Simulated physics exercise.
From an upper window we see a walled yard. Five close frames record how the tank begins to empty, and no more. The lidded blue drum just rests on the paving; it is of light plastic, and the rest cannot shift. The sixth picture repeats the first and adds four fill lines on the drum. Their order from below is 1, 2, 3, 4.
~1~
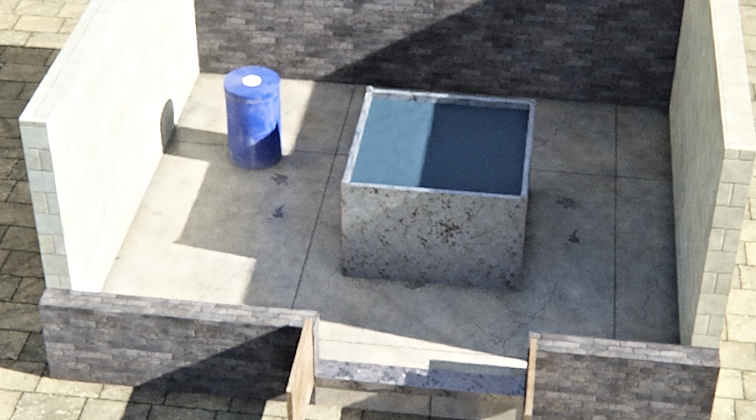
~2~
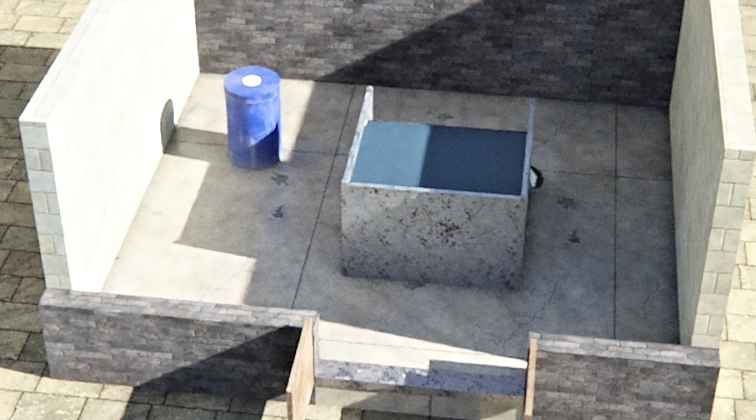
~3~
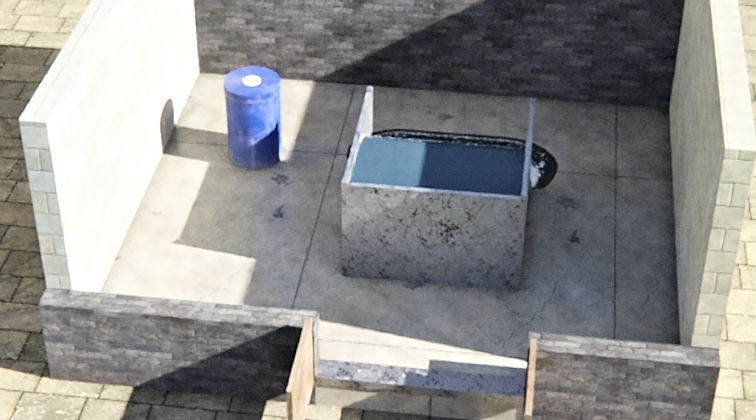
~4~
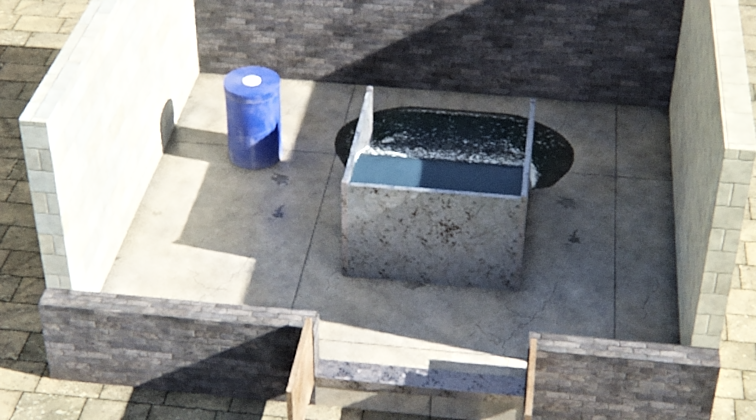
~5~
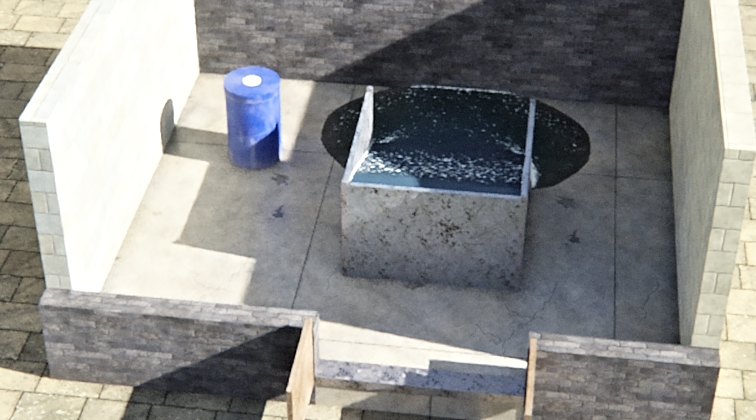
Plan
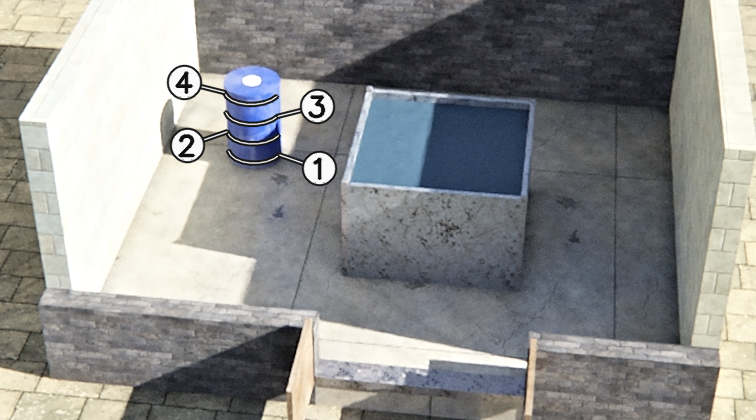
The footage shows a walled yard with a blue drum and a full, speckled tank; the tank's far side opens, its water level sinks, and a dark pool spreads across the ground behind it while the drum stays still.
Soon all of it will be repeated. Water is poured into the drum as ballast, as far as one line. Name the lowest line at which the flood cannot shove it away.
The answer is line 2.
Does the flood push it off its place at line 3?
No.
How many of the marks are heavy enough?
Three of the four.
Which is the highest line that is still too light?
That is line 1.
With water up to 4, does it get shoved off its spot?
No.
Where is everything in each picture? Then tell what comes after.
Lid of the blue drum at (252, 81); tank full, its middle at (442, 148); open gate at (423, 326), in the first picture.
Water covers 3 % of the ground, mostly out of sight from here, in the second picture.
Water covers 8 % of the ground, mostly out of sight from here, in the third picture.
In the fourth picture, 13 % of the ground wet, in view closest to the drum at (346, 141).
Lid of the blue drum at (252, 81); 19 % of the ground wet, in view closest to the drum at (335, 140), in the fifth picture.
On the marked copy, 1 at (250, 163); 2 at (249, 143); 3 at (247, 124); 4 at (246, 104); from the bottom up 1, 2, 3, 4.
For line 1, it is pushed about twice its own width away.
For line 2, it does not move.
For line 3, it does not move.
For line 4, it does not move.
